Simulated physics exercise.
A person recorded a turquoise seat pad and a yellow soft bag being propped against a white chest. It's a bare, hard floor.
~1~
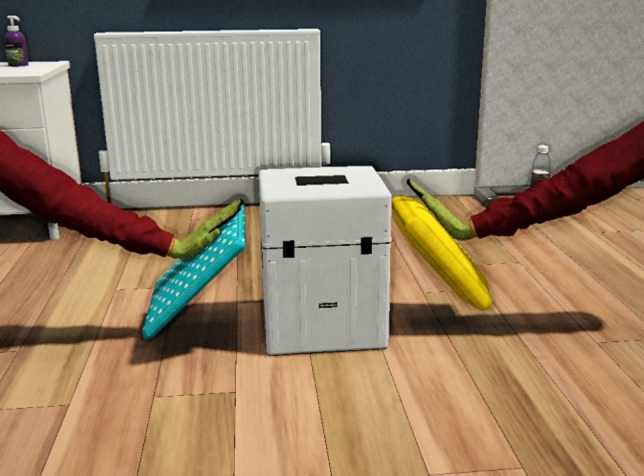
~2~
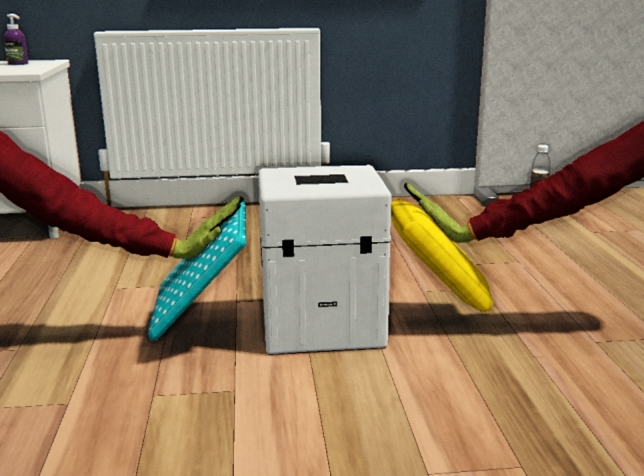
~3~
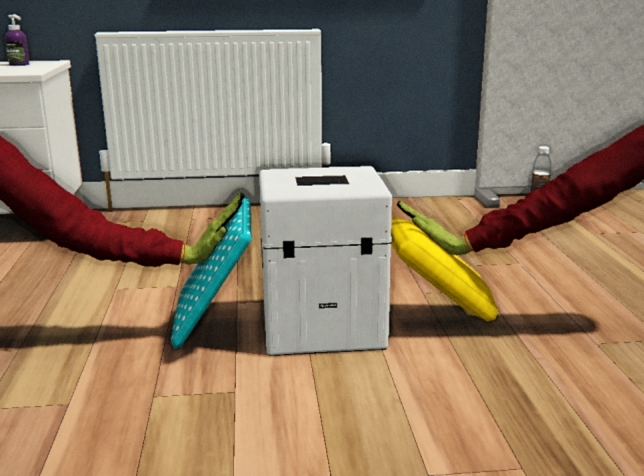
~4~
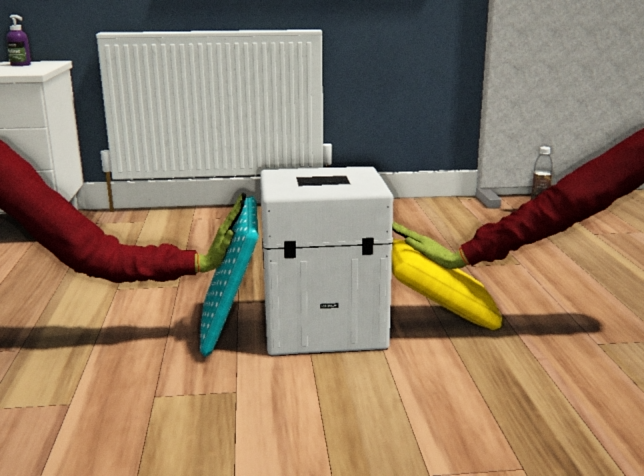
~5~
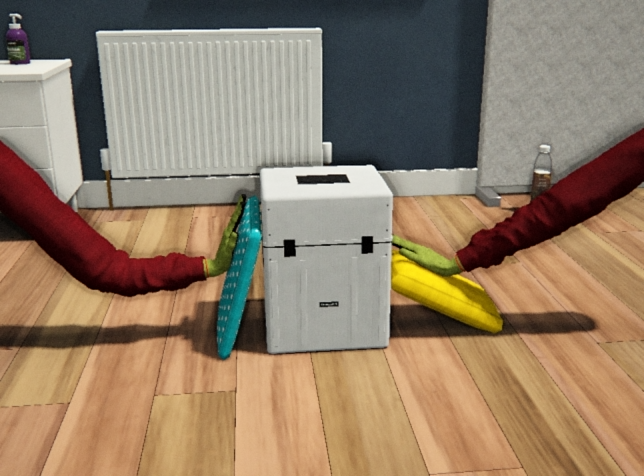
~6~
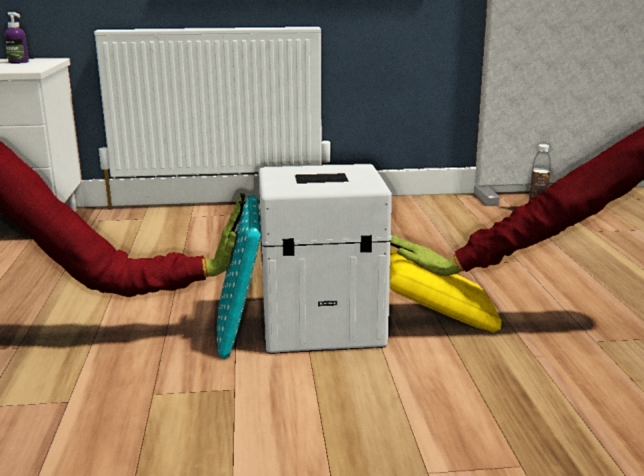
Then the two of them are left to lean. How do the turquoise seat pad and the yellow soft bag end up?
My guess is the turquoise seat pad won't come down, my guess is the yellow soft bag will come down.
Then, 0.26 s past the final frame, seat pad still up near (239, 274); soft bag flat on the floor near (441, 307).
When it is over, seat pad still up near (239, 274); soft bag flat on the floor near (441, 307). The turquoise seat pad keeps leaning and the yellow soft bag slumps to the floor.
